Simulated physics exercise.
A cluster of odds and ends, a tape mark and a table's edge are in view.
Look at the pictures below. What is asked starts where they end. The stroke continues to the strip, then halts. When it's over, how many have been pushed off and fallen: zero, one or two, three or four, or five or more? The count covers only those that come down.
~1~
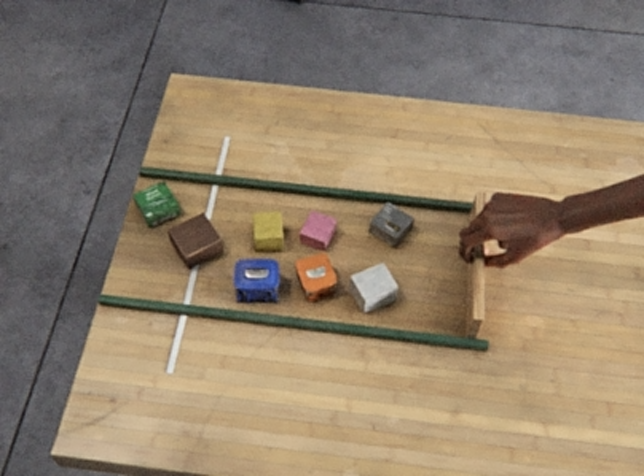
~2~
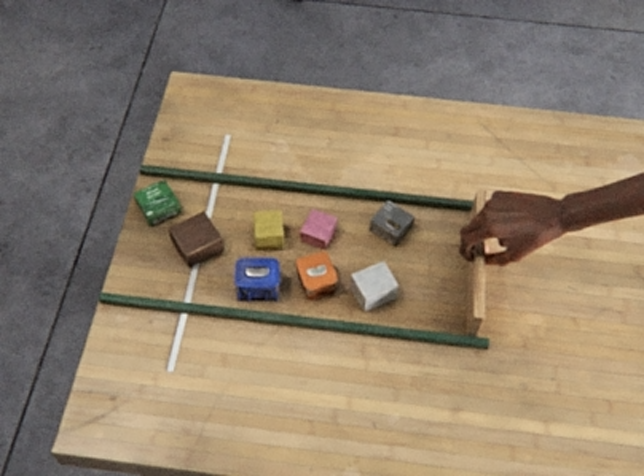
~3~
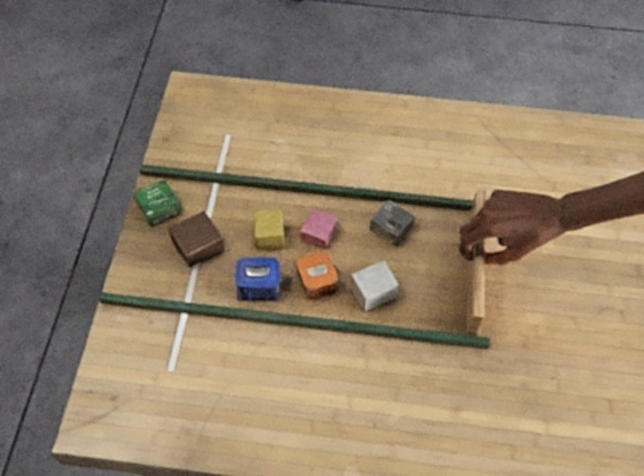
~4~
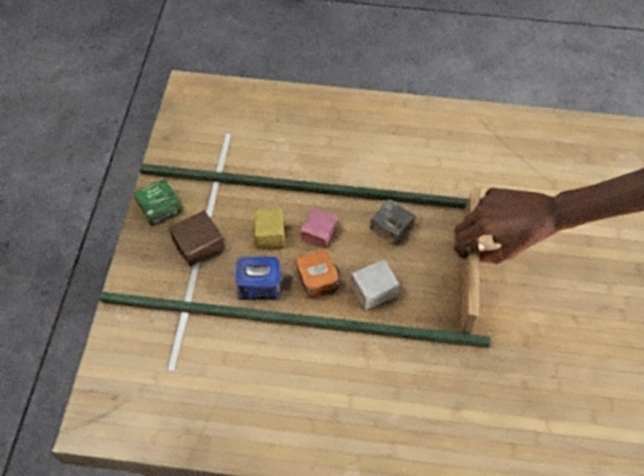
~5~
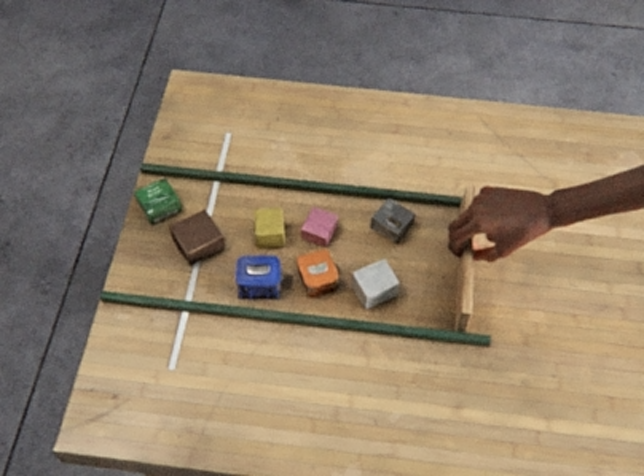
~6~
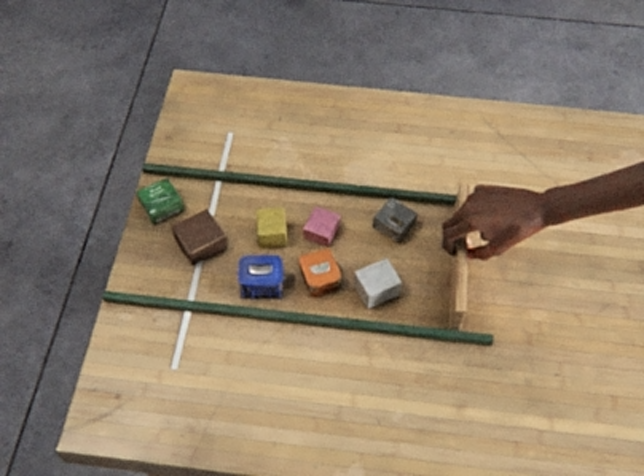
By the end, one or two have fallen.
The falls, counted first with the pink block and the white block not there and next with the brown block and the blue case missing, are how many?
Result: 0, then 0.
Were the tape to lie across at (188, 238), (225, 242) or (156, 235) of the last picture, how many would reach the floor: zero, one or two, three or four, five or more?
Taking the tapes one at a time, the count is three or four, then none, then 5 or more.
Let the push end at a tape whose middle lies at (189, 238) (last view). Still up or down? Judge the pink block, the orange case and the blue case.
As for the pink block, it keeps its spot; the orange case keeps its spot; the blue case does not stay.
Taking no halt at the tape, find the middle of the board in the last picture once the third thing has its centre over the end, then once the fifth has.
At (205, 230) for the third, at (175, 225) for the fifth.
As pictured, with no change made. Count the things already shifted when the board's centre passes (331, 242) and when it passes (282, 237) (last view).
At the first spot the count is 6, and at the second it is 7.
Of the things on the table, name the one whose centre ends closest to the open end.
The one is the green box.
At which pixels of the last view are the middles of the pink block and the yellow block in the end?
Near (169, 210) and (142, 219).
Soon after, none off yet; green box at rest near (160, 201); brown block at rest near (200, 237); blue case at rest near (261, 277).
After that, none off yet; green box at rest near (160, 201); brown block displaced a little near (177, 238); blue case displaced well along near (183, 269).
In the end, the number that fall off is one or two; gone, blue case and brown block.
